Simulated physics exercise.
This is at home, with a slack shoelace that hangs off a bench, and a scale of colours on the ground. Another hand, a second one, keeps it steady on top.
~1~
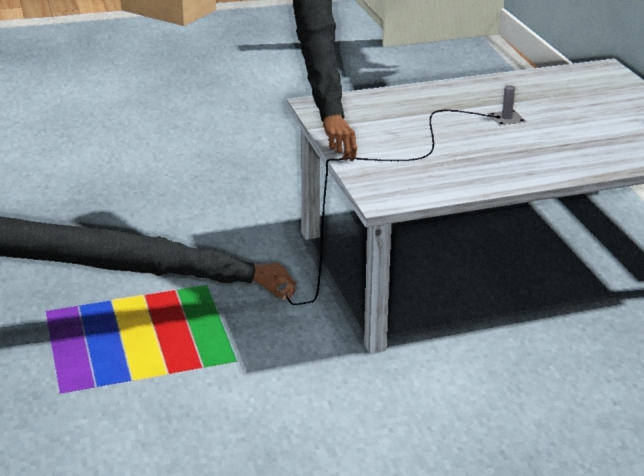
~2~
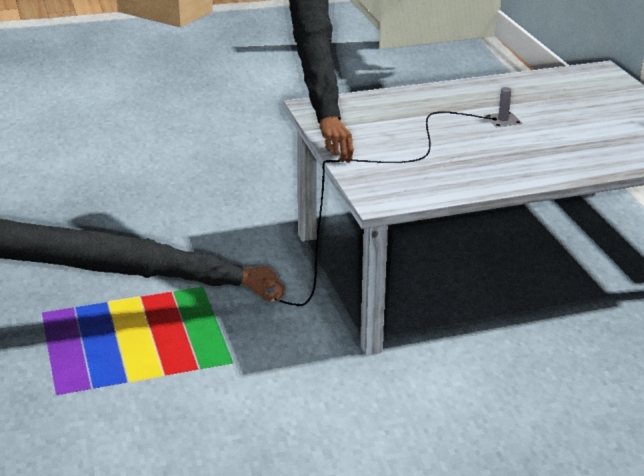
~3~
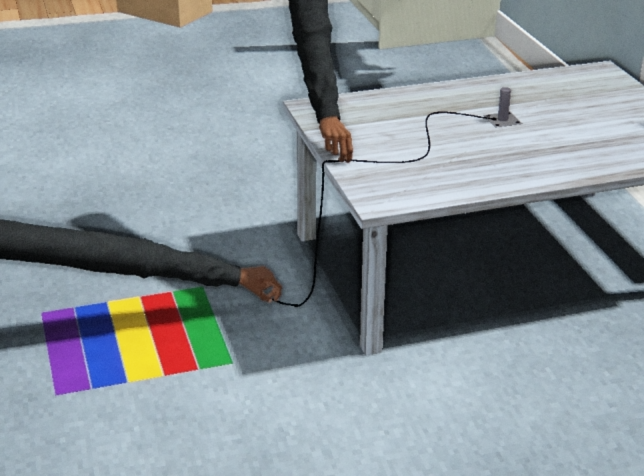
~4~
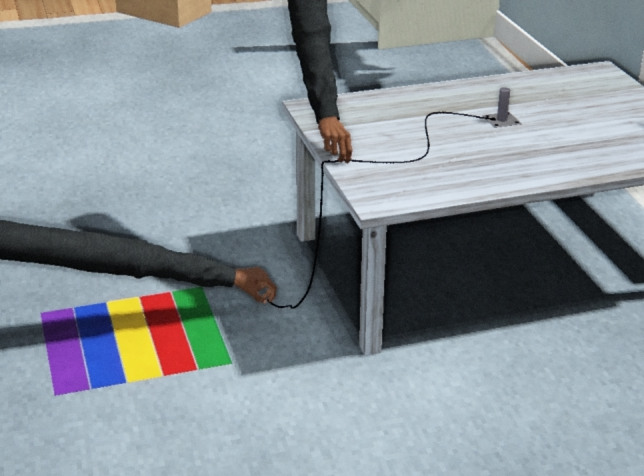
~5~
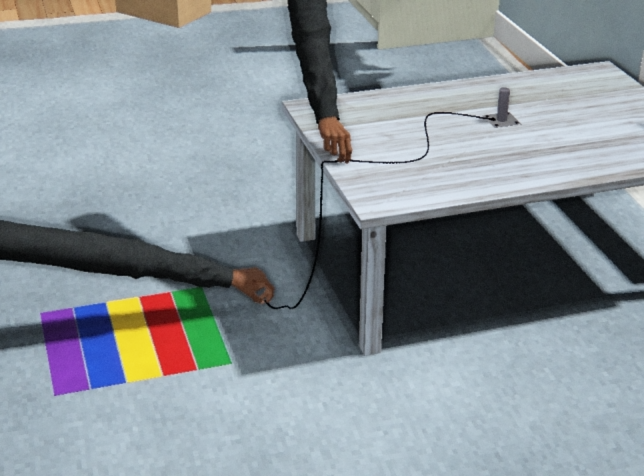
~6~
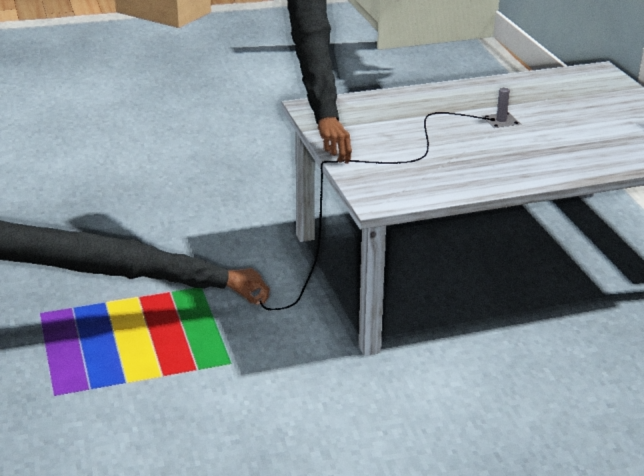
A hand slowly drawing the low end of a dark cord leftward near colour stripes, while another hand steadies it on a table.
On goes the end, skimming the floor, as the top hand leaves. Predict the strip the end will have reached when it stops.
I would say the blue strip.
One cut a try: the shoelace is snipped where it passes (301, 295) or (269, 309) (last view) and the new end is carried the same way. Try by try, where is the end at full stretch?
Respectively (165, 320) and (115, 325).
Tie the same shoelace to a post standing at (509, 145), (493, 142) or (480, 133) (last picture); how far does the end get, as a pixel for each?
Results per try: (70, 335); (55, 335); (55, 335).
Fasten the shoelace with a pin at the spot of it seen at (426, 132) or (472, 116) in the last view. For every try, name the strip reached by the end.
In order, yellow and blue.
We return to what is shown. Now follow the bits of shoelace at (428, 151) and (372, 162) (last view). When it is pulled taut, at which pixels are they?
(361, 148) for the first, (301, 174) for the second.
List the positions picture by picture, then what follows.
The first picture shows end (287, 296); green (215, 350); red (181, 356); yellow (146, 362); blue (110, 368); purple (74, 375).
The second picture shows end (275, 299); shoelace through (465, 114) (428, 131) (414, 161) (339, 161) (320, 218) (315, 284).
The third picture shows end (273, 299).
The fourth picture shows end (268, 300); shoelace through (464, 115) (427, 131) (413, 161) (338, 161) (321, 218) (311, 284).
The fifth picture shows end (265, 300).
The sixth picture shows end (261, 301); shoelace through (463, 115) (426, 131) (412, 161) (337, 161) (320, 218) (306, 284).
Early on, end near (158, 318); over red.
Midway, end near (117, 325); over yellow.
At the end of the slack, end near (93, 329); over blue. The end stops over the blue strip.
